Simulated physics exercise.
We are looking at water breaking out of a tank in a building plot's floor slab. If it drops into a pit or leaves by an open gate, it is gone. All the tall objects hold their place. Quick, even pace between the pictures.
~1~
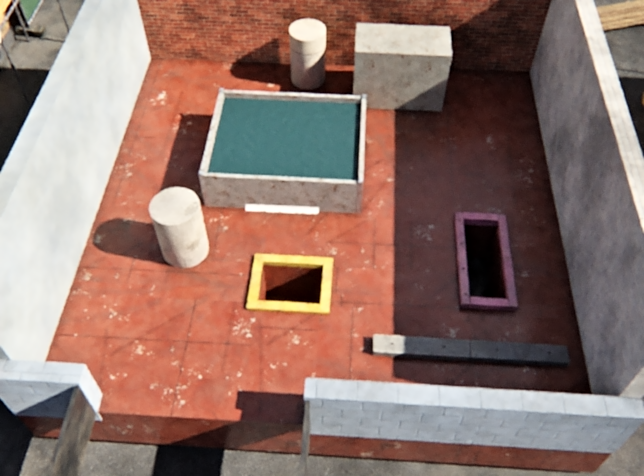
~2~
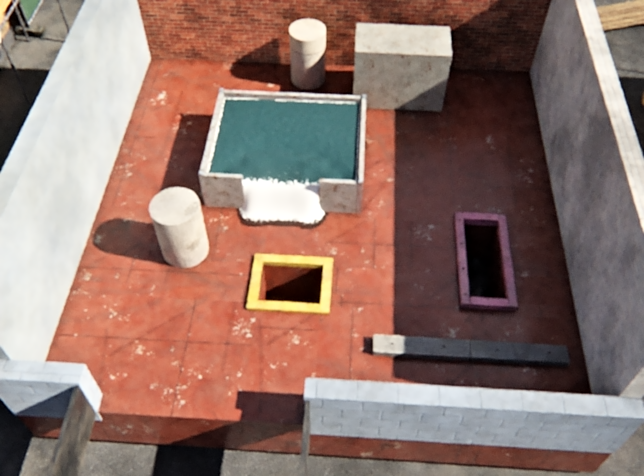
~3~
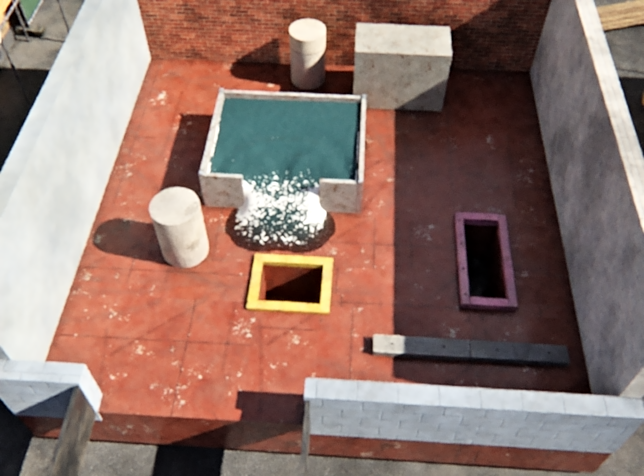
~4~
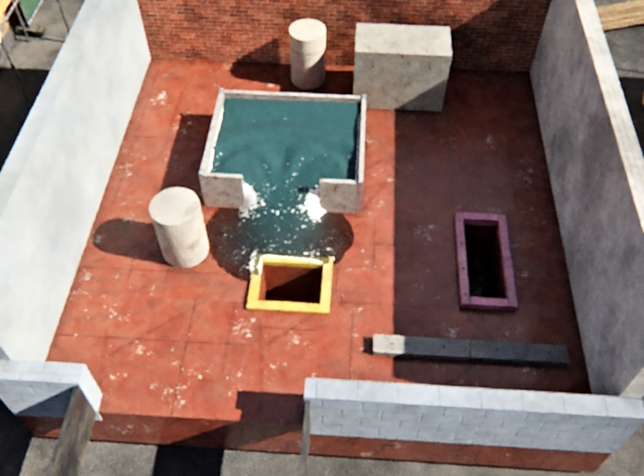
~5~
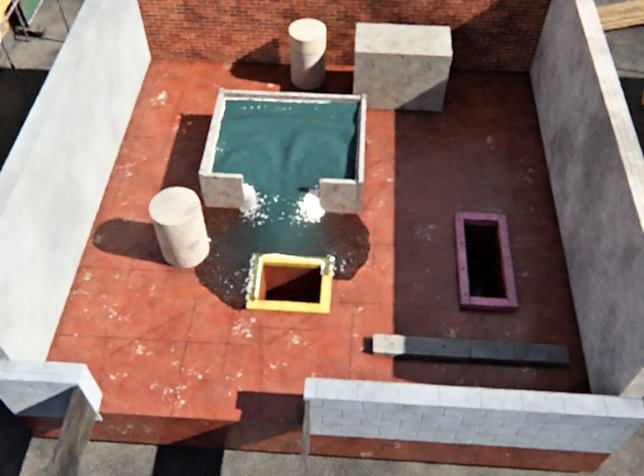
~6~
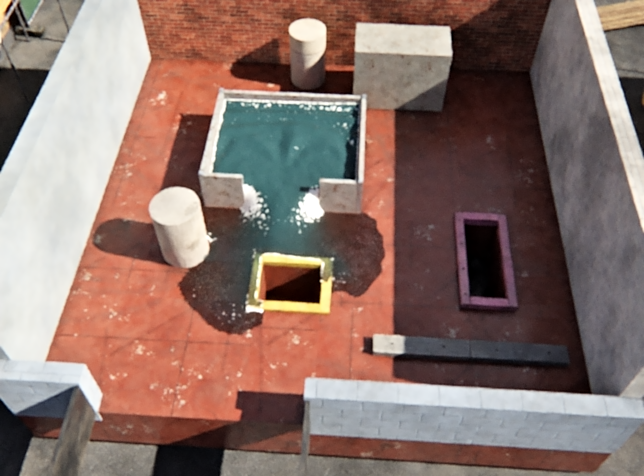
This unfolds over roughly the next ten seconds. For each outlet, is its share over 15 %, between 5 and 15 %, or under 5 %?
The gate lands in the top band - past fifteen per cent; the pink pit lands in the bottom band - below five per cent; the yellow pit lands in the top band - past fifteen per cent.
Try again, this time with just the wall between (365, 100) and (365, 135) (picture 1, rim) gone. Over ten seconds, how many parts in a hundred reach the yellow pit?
The yellow pit gets 2 per cent.
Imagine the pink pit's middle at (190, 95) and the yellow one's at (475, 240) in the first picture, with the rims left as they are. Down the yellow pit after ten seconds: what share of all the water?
Roughly 0 per cent ends up in the yellow pit.
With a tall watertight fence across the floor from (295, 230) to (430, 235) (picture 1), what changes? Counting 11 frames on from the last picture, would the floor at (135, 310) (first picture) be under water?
Point status: Inundated.
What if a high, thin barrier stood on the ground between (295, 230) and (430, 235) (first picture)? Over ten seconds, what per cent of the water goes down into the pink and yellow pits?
Pink 0 %, yellow 20 %.
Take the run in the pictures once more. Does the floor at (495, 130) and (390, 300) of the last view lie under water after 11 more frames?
First pixel not reached; second pixel swamped.
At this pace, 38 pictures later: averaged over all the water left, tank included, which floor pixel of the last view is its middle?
Estimate: (283, 224).
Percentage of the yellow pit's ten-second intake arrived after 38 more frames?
Estimate: Roughly 90 %.
A moment on, water covers 15 % of the floor; the gate 0 %, the pink pit 0 %, the yellow pit 11 %.
Next, water covers 20 % of the floor; the gate 4 %, the pink pit 0 %, the yellow pit 19 %.
Then, water covers 25 % of the floor; the gate 10 %, the pink pit 0 %, the yellow pit 26 %.
Later, water covers 40 % of the floor; the gate 16 %, the pink pit 0 %, the yellow pit 34 %.
In the end, water covers 55 % of the floor; the gate 22 %, the pink pit 0 %, the yellow pit 37 %.
